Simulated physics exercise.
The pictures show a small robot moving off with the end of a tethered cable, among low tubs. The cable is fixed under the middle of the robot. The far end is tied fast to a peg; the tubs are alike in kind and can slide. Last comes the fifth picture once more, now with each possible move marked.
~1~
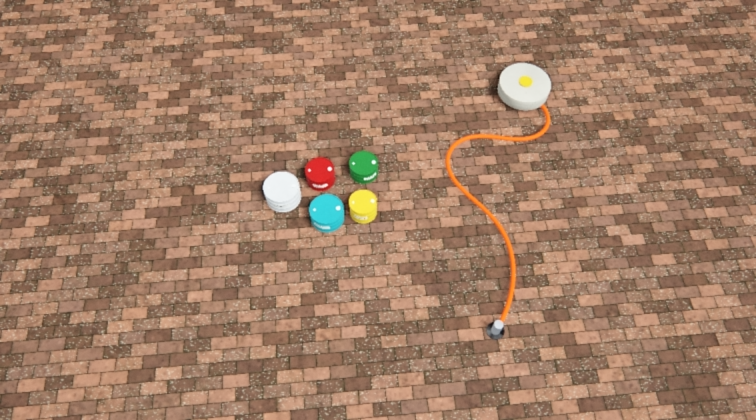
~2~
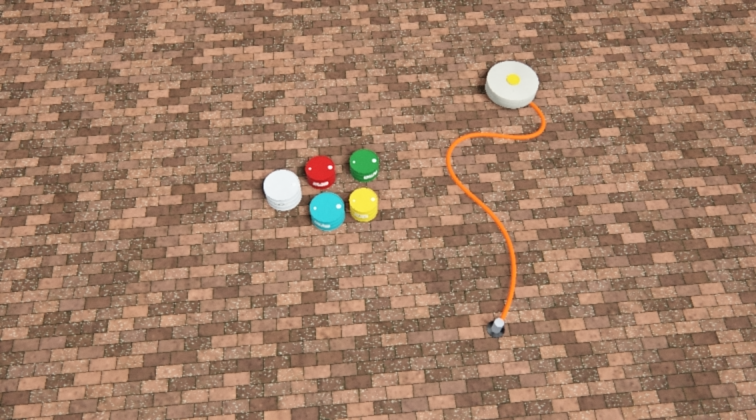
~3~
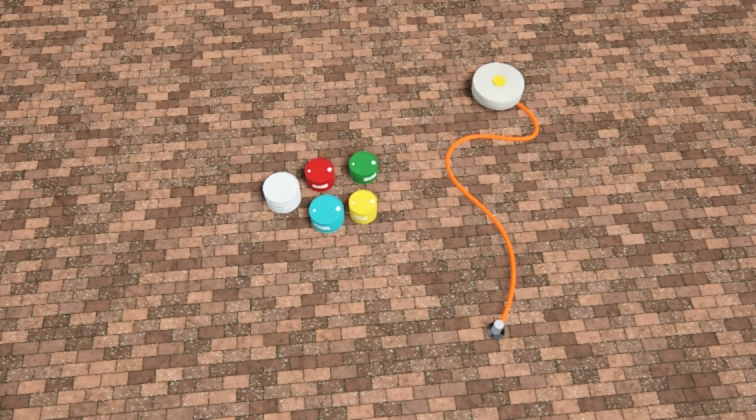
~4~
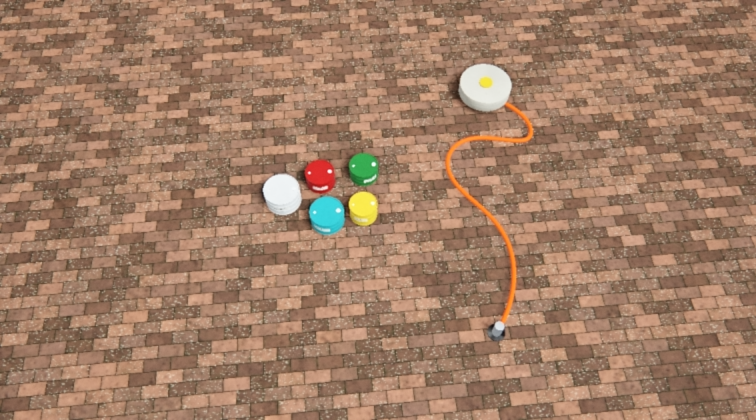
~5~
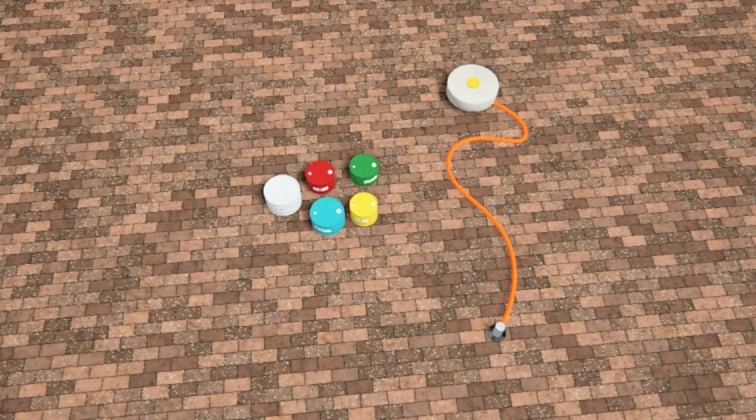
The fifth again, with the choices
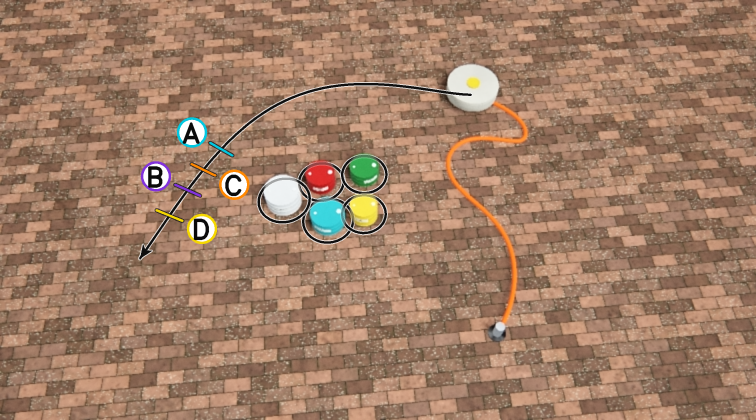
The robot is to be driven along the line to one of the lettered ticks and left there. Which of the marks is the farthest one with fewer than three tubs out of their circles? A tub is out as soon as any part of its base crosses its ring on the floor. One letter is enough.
It can go as far as D.
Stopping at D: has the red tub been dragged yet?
Yes.
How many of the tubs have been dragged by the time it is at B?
One.
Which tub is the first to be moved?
The green one.
On the marked copy, A at (221, 149); B at (188, 190); C at (203, 170); D at (170, 216); the route from (471, 95) via (277, 105) to (140, 258).
With D. Early on, robot (349, 79).
Further on, robot (237, 126).
At the end, robot (167, 211); red tub (315, 188); green tub (344, 193); two over the rings.
As for the rest, A is within the limit but short; B is within the limit but short; C is within the limit but short.
